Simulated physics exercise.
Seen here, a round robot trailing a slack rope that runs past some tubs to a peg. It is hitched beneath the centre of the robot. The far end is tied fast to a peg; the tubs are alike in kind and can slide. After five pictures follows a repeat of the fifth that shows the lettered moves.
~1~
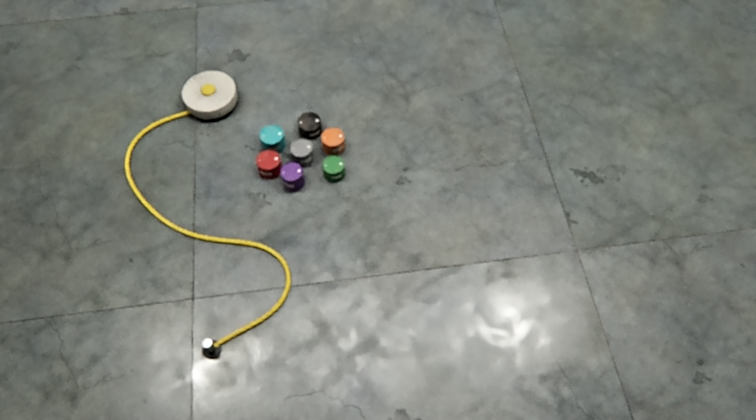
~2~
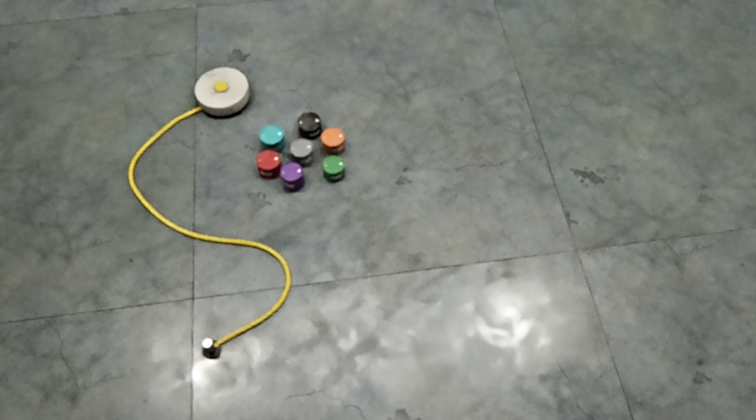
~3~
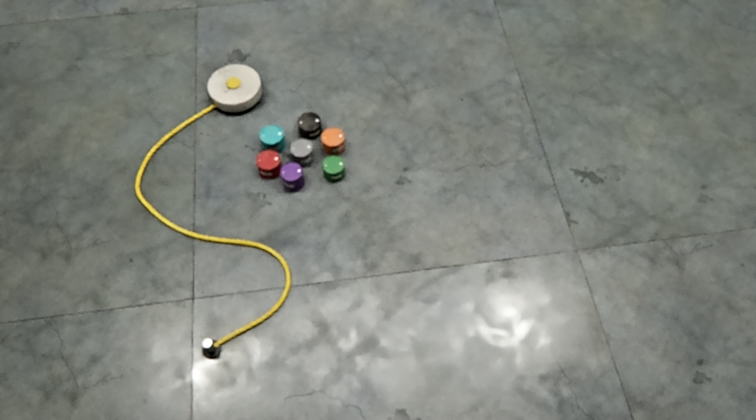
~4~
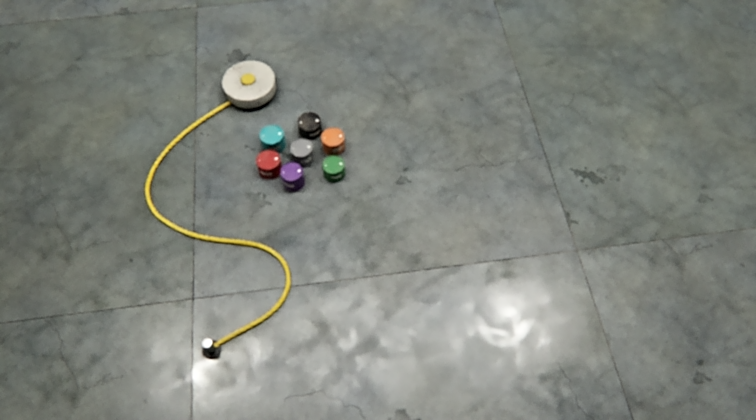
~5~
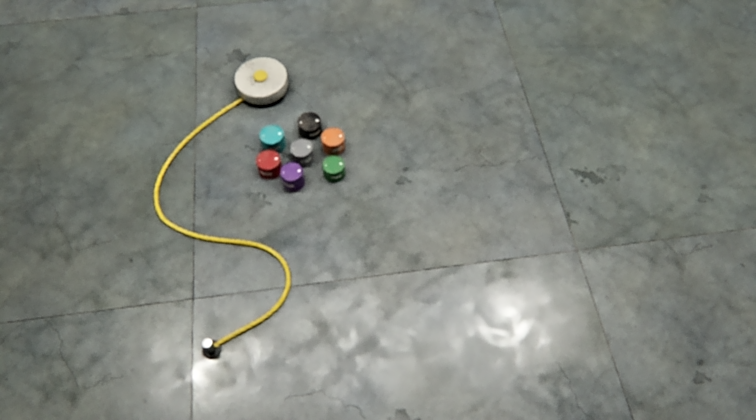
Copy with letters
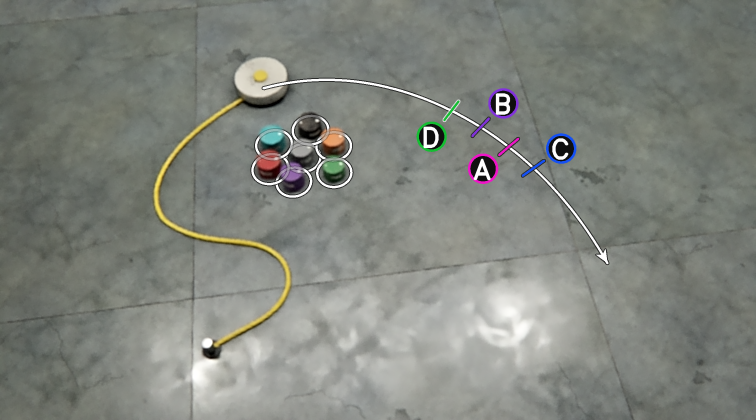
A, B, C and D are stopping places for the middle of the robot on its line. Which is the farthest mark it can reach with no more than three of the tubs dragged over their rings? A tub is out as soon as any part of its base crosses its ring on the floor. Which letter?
At B, and not beyond.
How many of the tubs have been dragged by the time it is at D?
The count is none.
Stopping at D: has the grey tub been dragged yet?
By then, no.
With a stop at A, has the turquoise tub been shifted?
Yes.
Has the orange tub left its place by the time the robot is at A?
Yes.
On the marked copy, A at (509, 147); B at (481, 127); C at (534, 168); D at (451, 111); the route from (264, 88) via (457, 114) to (607, 263).
Following B. Soon after the start, robot (342, 74).
Later, robot (420, 91).
In the end, robot (482, 121); turquoise tub (285, 145); black tub (312, 130); one over the rings.
As for the rest, A has six over the rings; C has seven over the rings; D is within the limit but short.
